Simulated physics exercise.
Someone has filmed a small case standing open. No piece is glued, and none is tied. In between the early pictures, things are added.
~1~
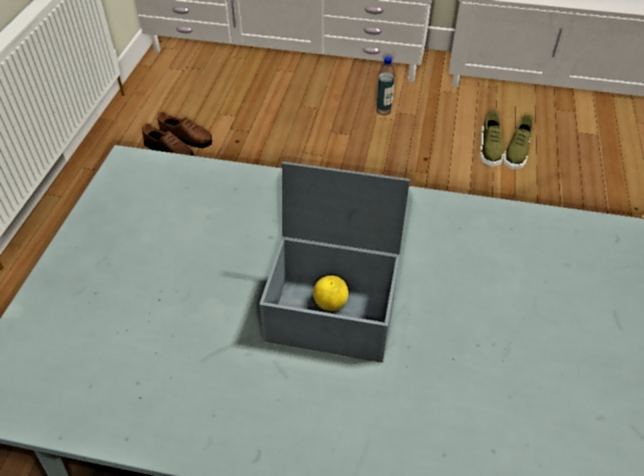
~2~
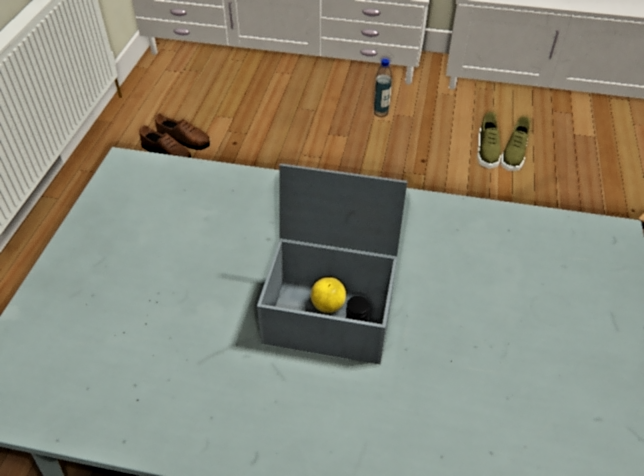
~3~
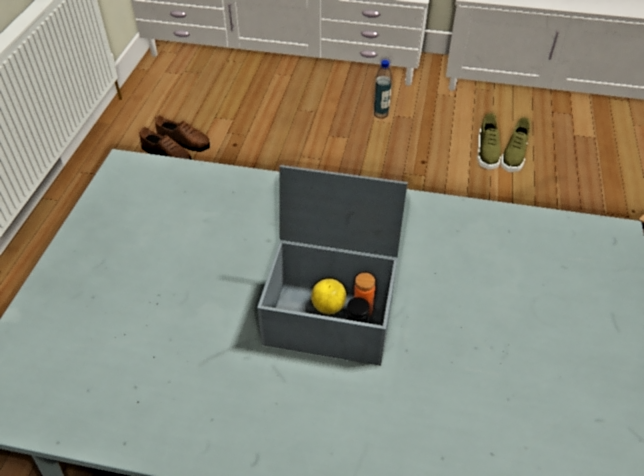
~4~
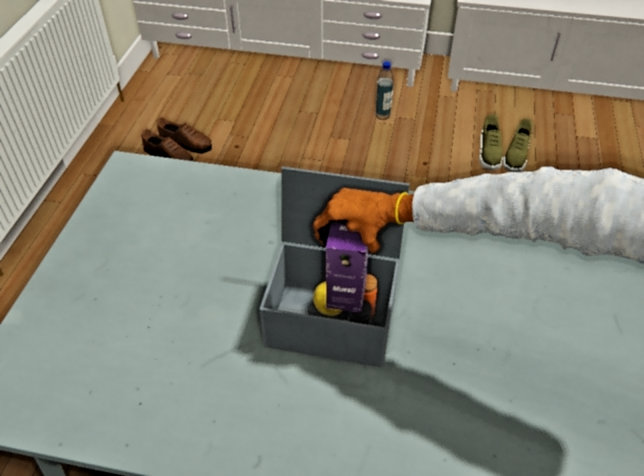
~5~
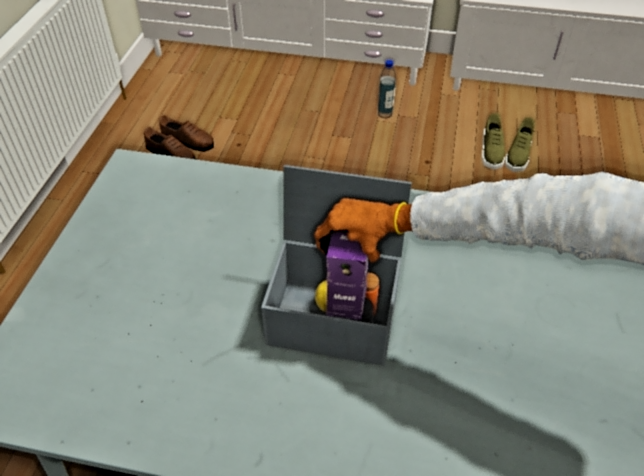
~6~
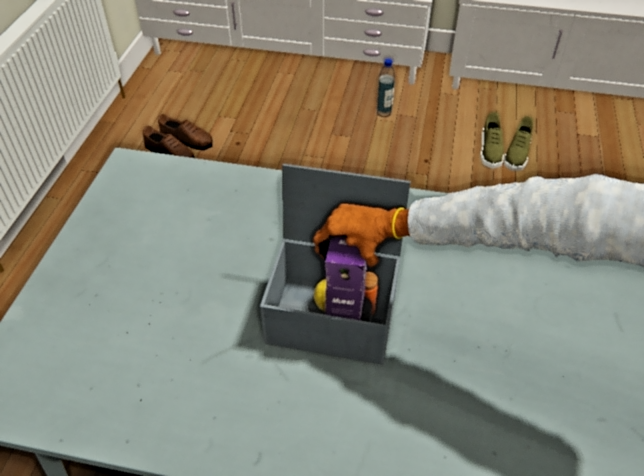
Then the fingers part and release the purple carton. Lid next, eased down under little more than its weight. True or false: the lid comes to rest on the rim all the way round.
True.
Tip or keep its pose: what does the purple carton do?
Simply put, the purple carton gets tilted.
Then, 0.70 s later than the last frame, purple carton on its side near (316, 301); black shaker tilted by 9°; orange shaker tilted by 7°.
Then, 1.40 s later than the last frame, lid 72° above the rim; purple carton on its side near (317, 314); black shaker moved about its own width; yellow apple moved a little.
Then, 2.20 s later than the last frame, lid 14° above the rim; purple carton on its side near (317, 314); black shaker moved about its own width; yellow apple moved a little.
When it is over, lid shut; lying over in the box, purple carton; the other 3 as before. End places, in pixels of the last picture, purple carton near (317, 314).
